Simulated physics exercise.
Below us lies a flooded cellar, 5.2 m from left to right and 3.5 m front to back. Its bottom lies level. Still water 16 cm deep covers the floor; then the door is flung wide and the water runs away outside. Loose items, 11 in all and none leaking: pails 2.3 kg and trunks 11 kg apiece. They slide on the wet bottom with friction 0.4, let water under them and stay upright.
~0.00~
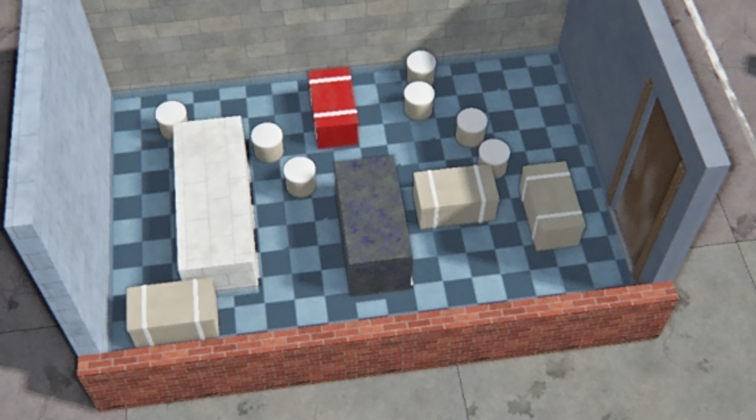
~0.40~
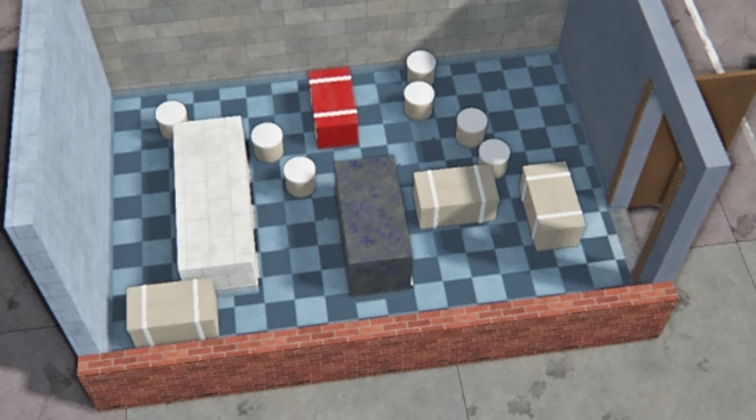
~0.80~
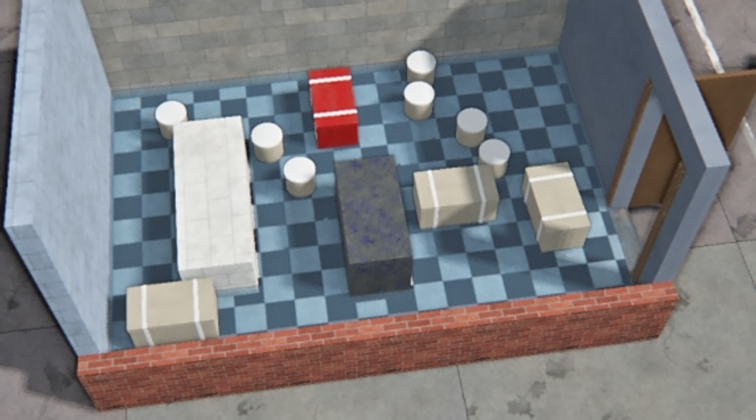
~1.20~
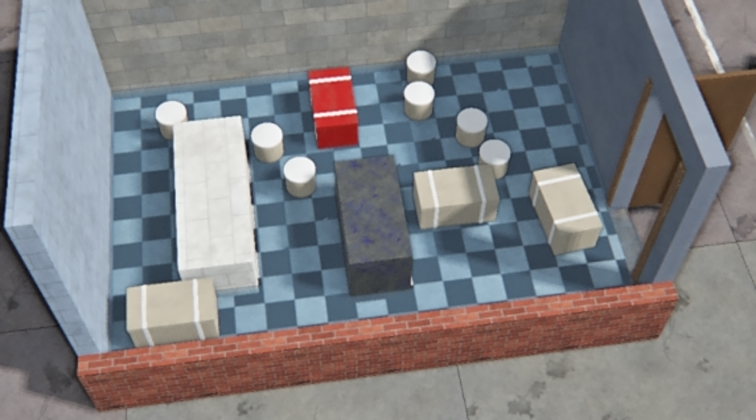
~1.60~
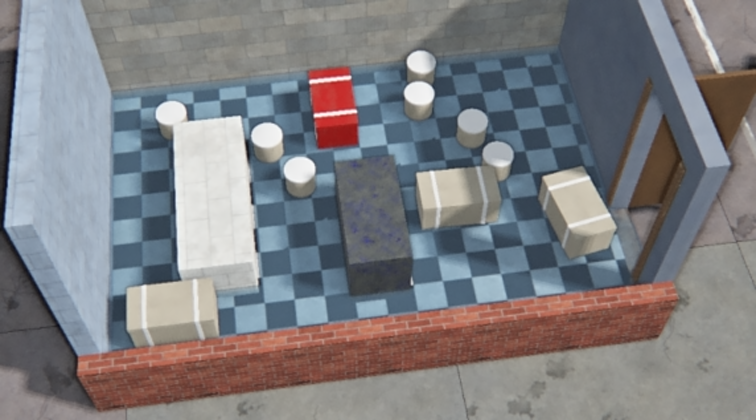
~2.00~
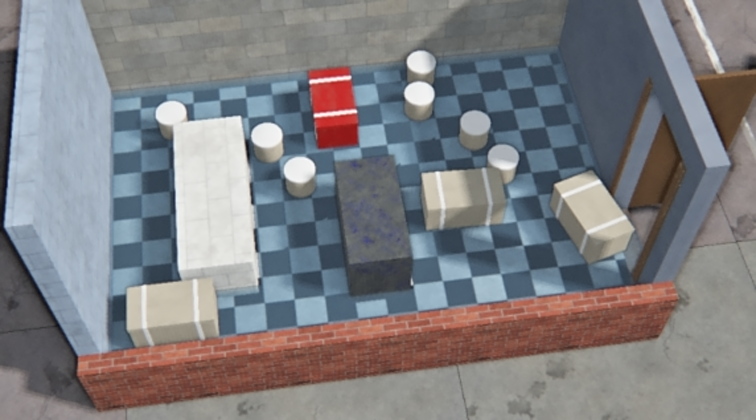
Walled room with checkered floor, its right-hand door swinging open, then a tan trunk sliding right, another trunk and pails shifting slightly.
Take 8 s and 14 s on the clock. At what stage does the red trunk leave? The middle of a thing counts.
It leaves after the second time or never.
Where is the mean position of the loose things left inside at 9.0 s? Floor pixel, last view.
At about (409, 179).
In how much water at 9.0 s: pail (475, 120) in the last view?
Roughly 13 cm.
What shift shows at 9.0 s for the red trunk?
Roughly 80 cm by then.
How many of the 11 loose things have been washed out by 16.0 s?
4 of them.
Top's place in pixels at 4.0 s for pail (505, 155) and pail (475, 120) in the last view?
Around (531, 181) and (496, 141).
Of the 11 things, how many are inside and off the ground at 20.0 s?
At that moment 6.
After 4.0 s the red trunk is near (344, 99), 0.1 m from its start, afloat; 1 of 11 are out; 10 afloat.
After 9.0 s the red trunk is near (415, 105), 0.9 m from its start, afloat; 2 of 11 are out; 9 afloat.
After 16.0 s the red trunk is near (476, 137), 1.6 m from its start, afloat; 4 of 11 are out; 7 afloat.
After 20.0 s the red trunk is near (536, 179), 2.4 m from its start, afloat; 5 of 11 are out; 6 afloat.
